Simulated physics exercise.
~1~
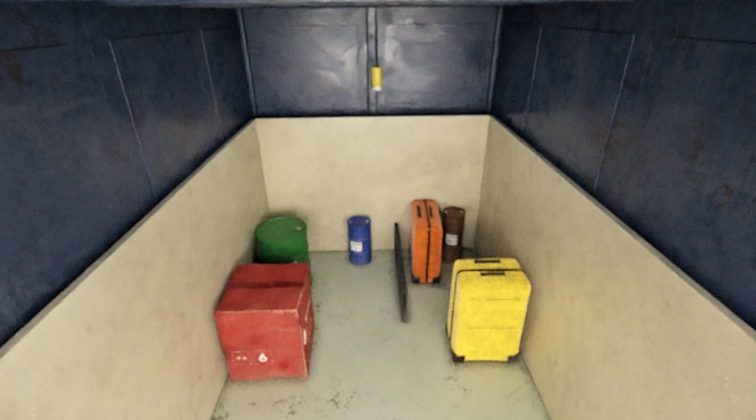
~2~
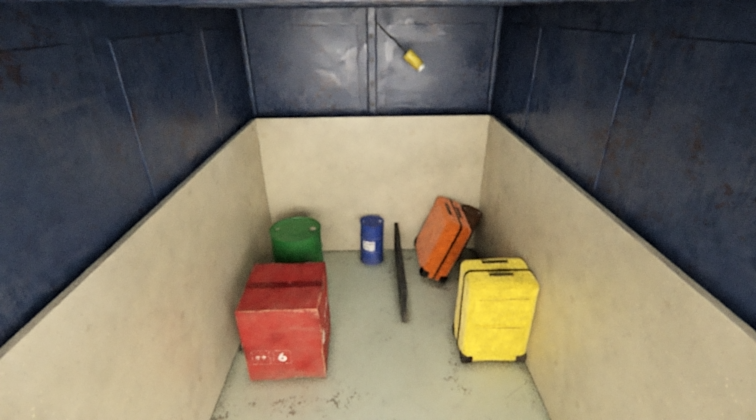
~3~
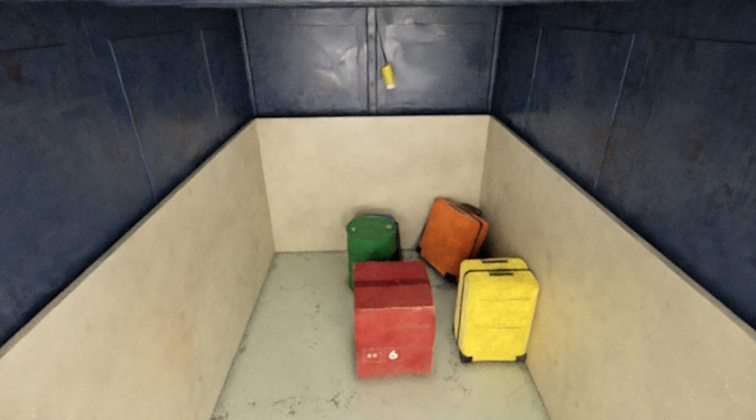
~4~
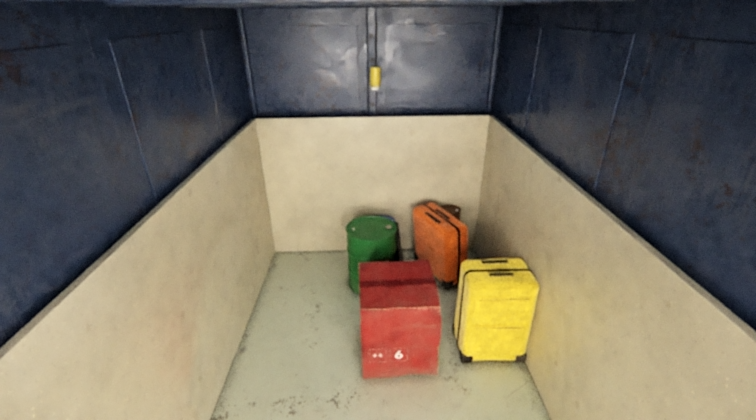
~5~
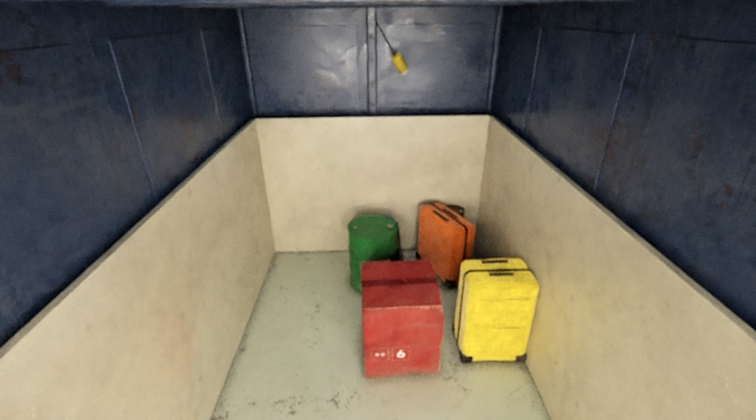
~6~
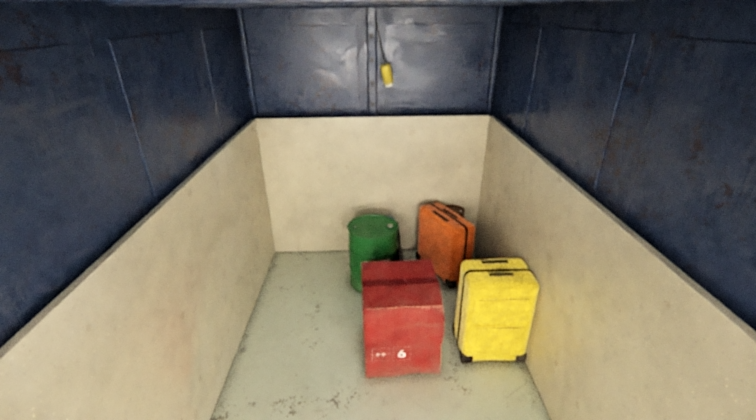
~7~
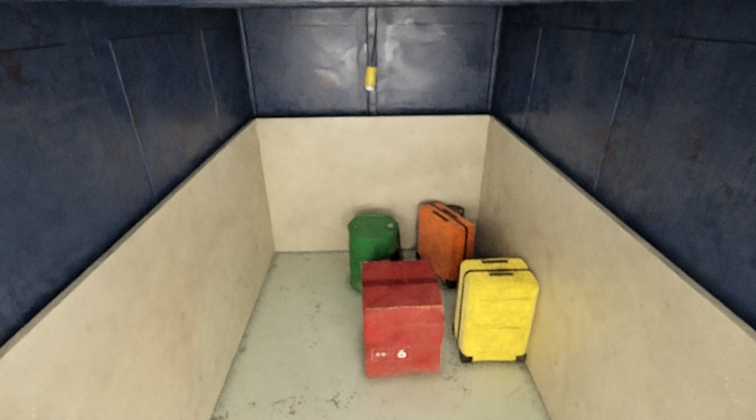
Red box sliding right across a van's load bay with green and blue drums, orange case tilting then settling upright, yellow case staying near the right wall.
